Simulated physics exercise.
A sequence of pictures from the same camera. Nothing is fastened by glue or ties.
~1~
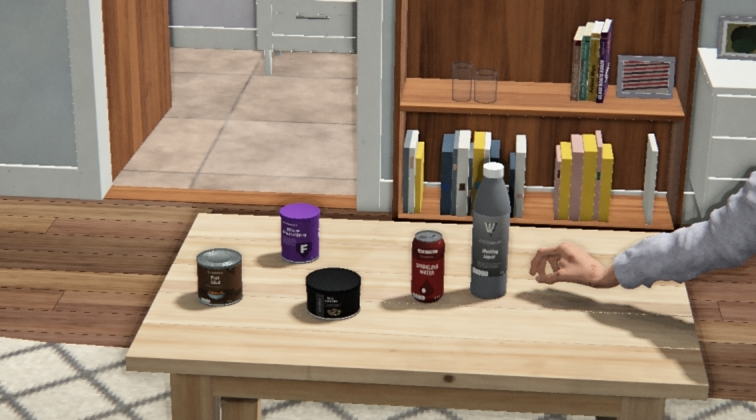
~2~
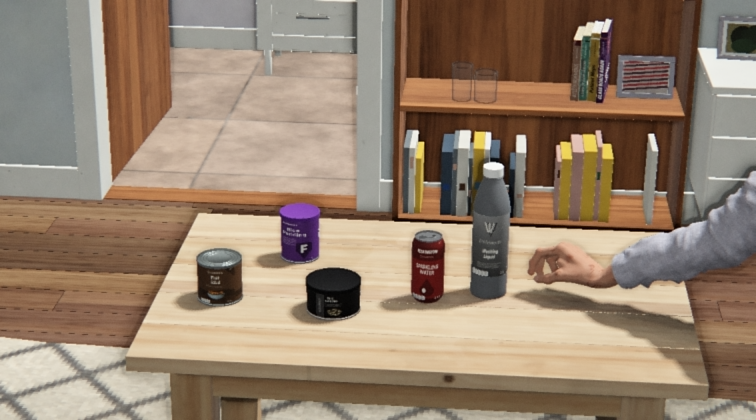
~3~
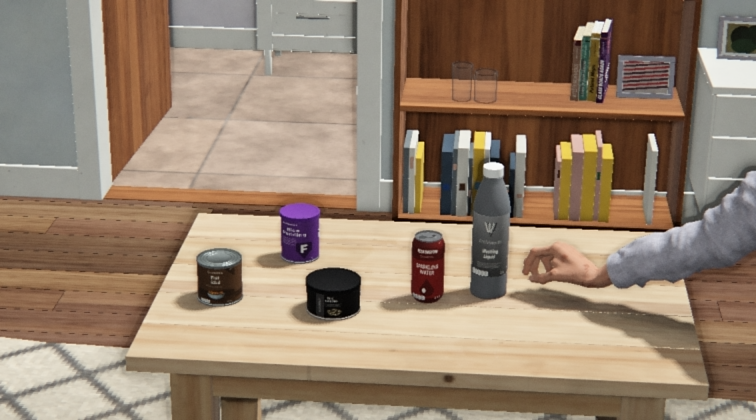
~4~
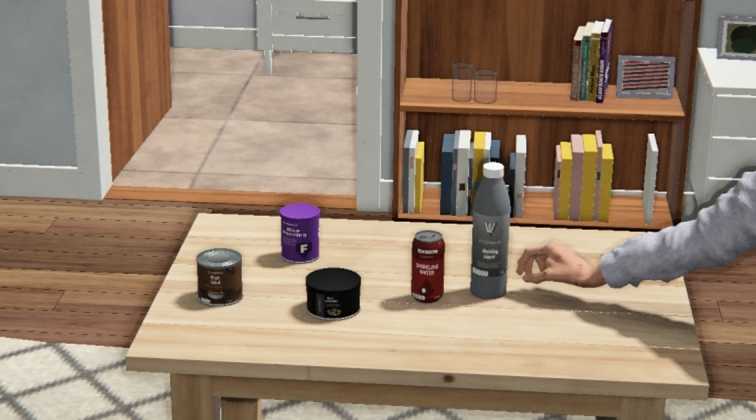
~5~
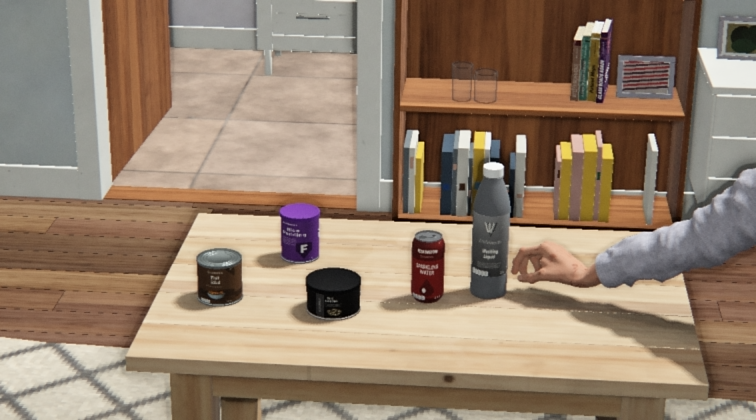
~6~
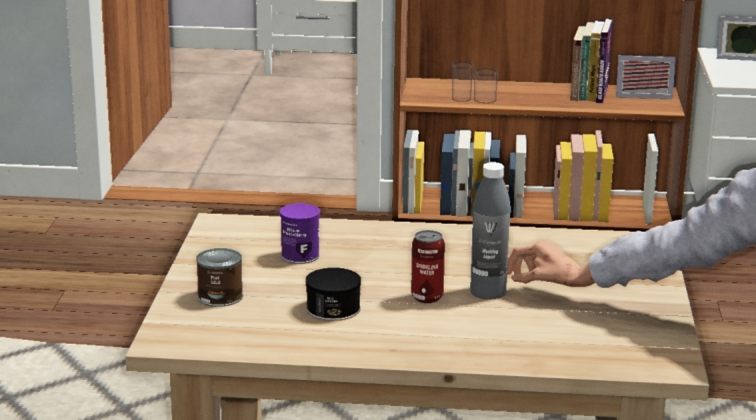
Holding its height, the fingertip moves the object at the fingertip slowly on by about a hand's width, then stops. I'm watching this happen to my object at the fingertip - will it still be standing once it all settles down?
Yes, it stays up.
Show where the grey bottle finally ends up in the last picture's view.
Roughly (431, 222).
Then, 0.60 s after the last picture, grey bottle slid about its own width near (465, 229).
Then, 1.10 s after the last picture, grey bottle slid about its own width near (445, 225).
At rest, moved from the start, grey bottle. Seen from the same camera at the end, grey bottle near (431, 223).
